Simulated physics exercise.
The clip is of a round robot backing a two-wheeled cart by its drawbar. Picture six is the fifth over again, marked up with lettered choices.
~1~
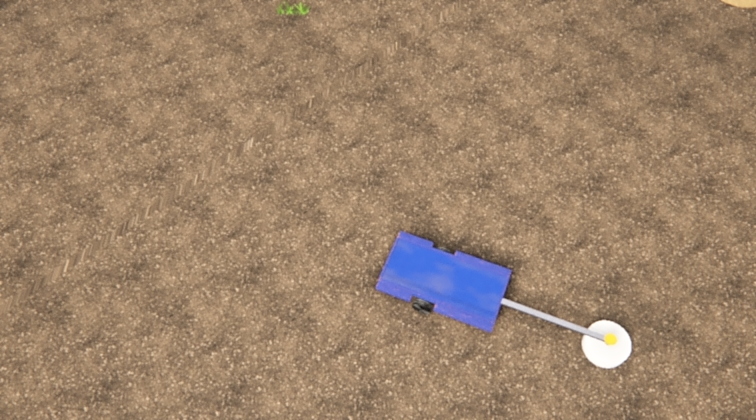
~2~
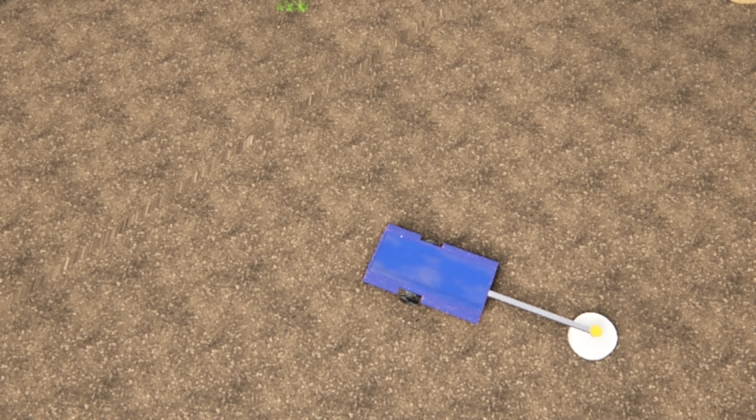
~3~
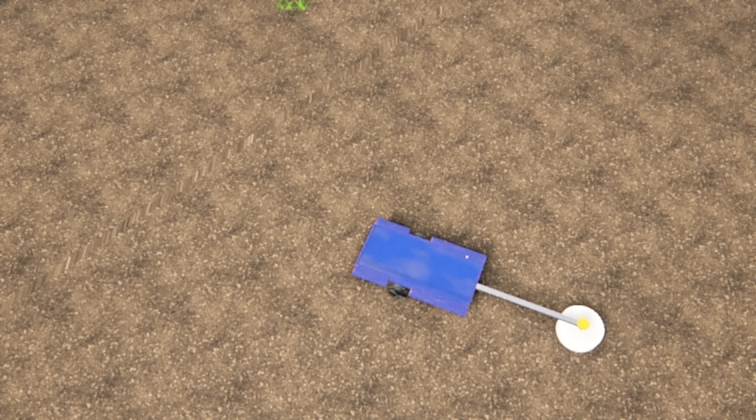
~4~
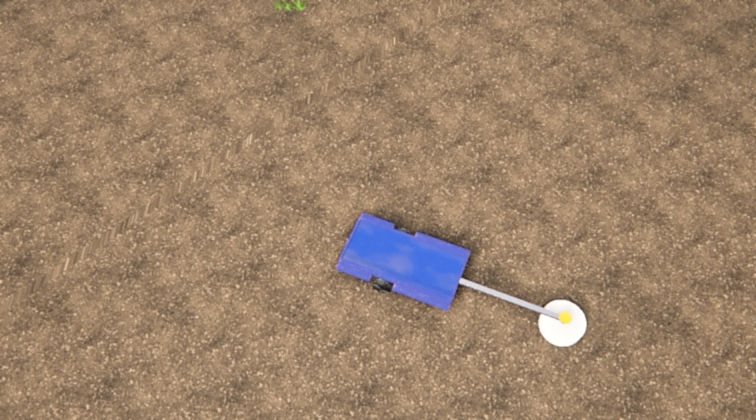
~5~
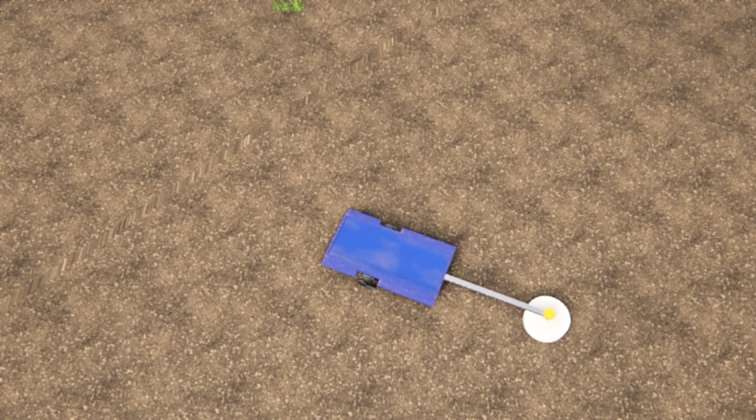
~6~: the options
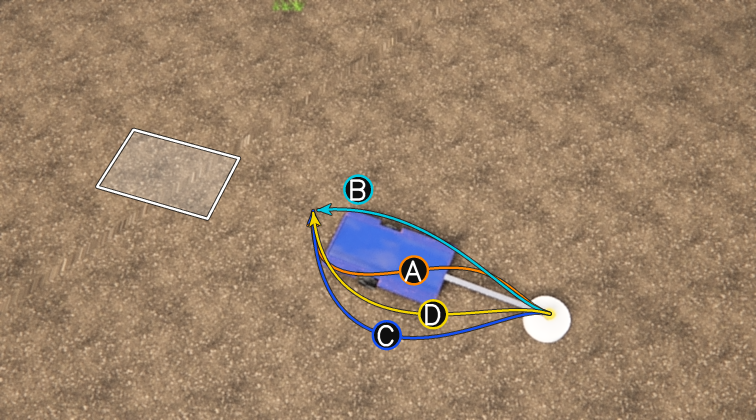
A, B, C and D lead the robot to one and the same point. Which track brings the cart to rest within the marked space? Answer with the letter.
A is the one.
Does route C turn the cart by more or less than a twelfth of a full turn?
More.
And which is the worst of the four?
The widest miss is C.
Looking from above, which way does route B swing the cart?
Anticlockwise.
On the marked copy, A from (550, 314) via (414, 270) to (313, 213); B from (550, 314) via (441, 241) to (318, 210); C from (550, 314) via (387, 335) to (313, 211); D from (550, 314) via (400, 311) to (313, 213); the bay at (169, 172).
Taking A. A third of the way, robot (453, 273), cart (298, 227).
Two thirds of the way, robot (351, 278), cart (220, 199).
When it is over, robot (314, 216), cart (172, 172); the cart stands in the bay.
As for the rest, B leaves the cart at (155, 226), out of the bay; C leaves the cart at (265, 99), out of the bay; D leaves the cart at (224, 118), out of the bay.
